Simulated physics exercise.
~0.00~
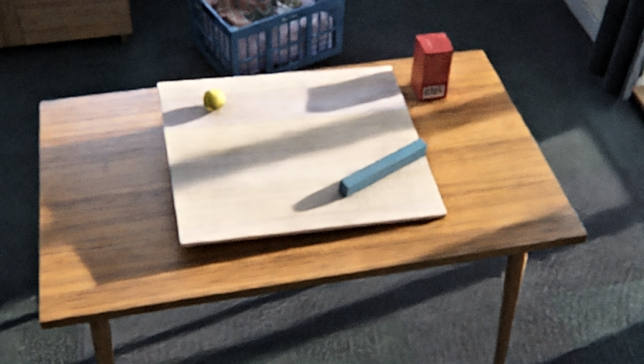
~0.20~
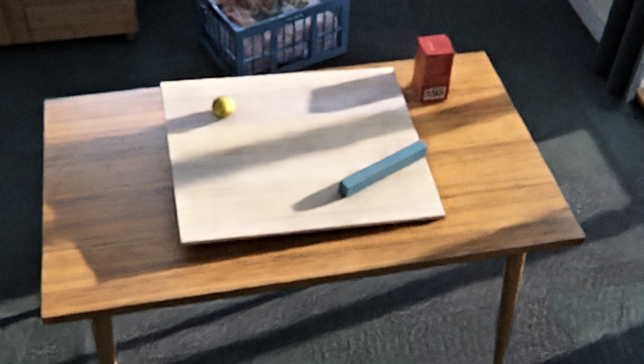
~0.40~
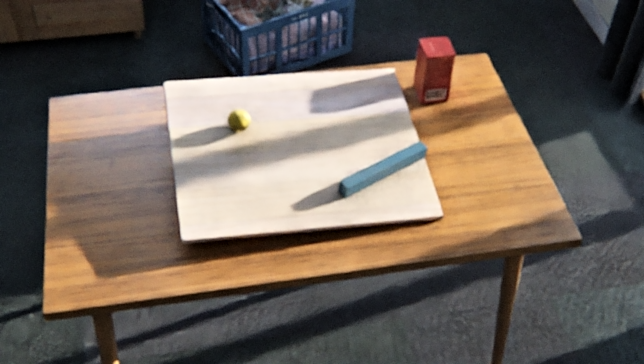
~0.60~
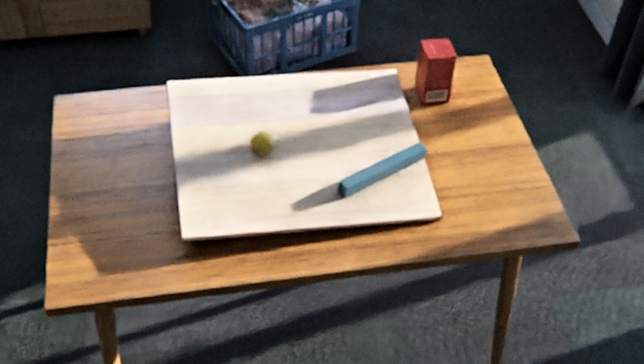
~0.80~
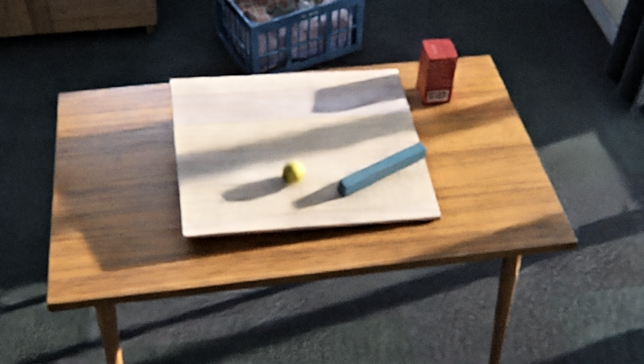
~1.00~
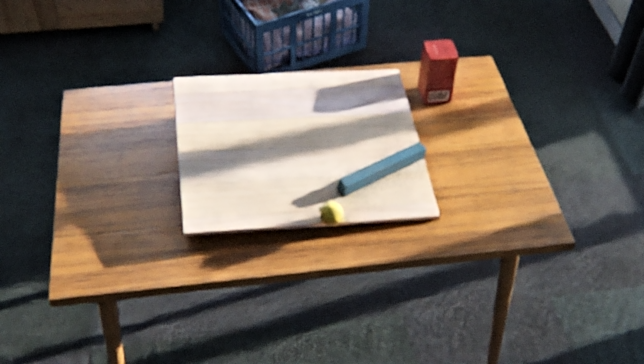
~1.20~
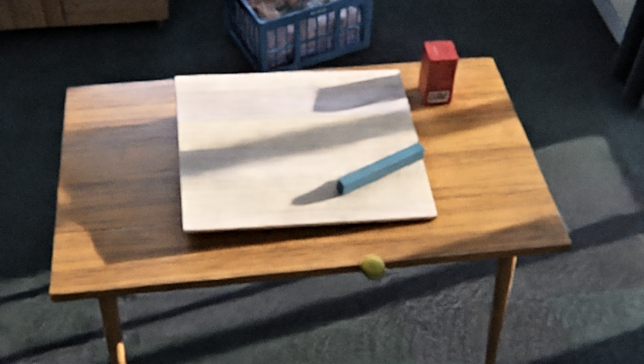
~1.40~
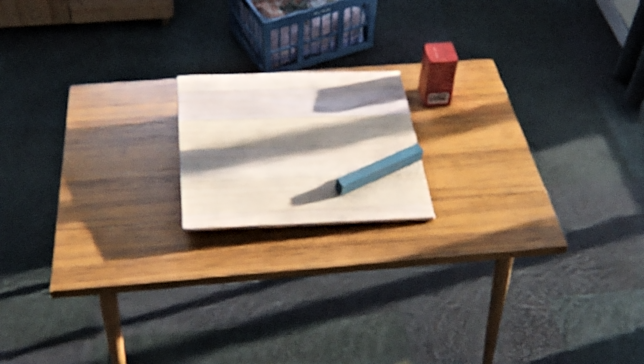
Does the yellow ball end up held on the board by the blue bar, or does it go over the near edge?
It goes over the near edge of the board, passing just to the left of the blue bar's lower end.
